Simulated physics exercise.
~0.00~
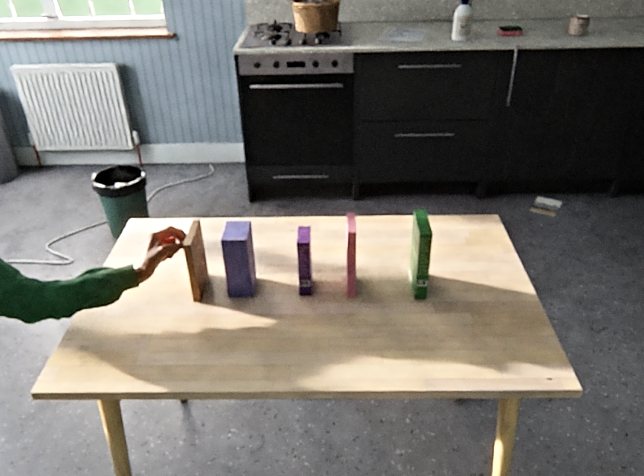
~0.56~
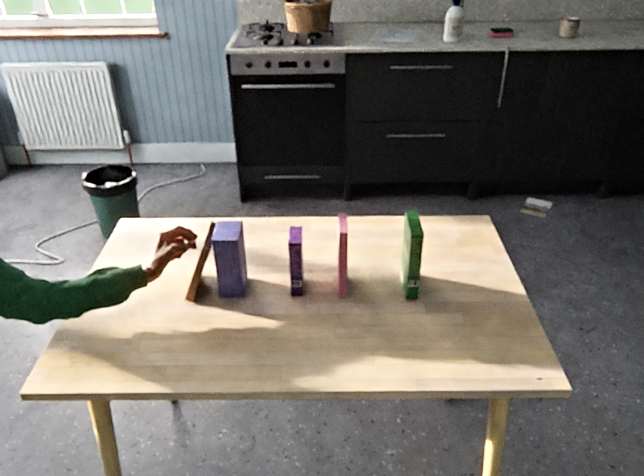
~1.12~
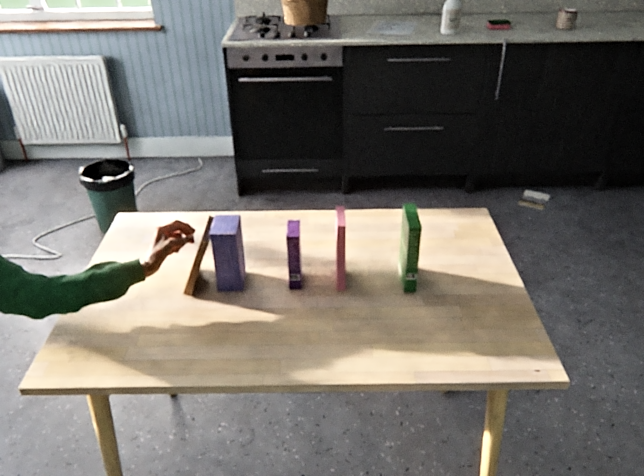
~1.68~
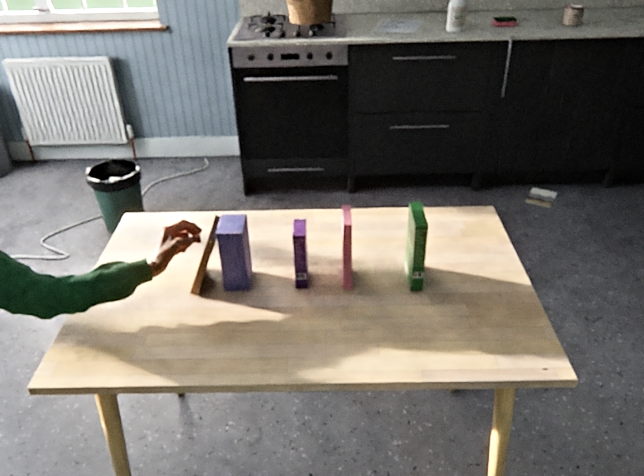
On a kitchen table, a hand tips a brown block rightward until it leans against the blue block, the others staying upright.
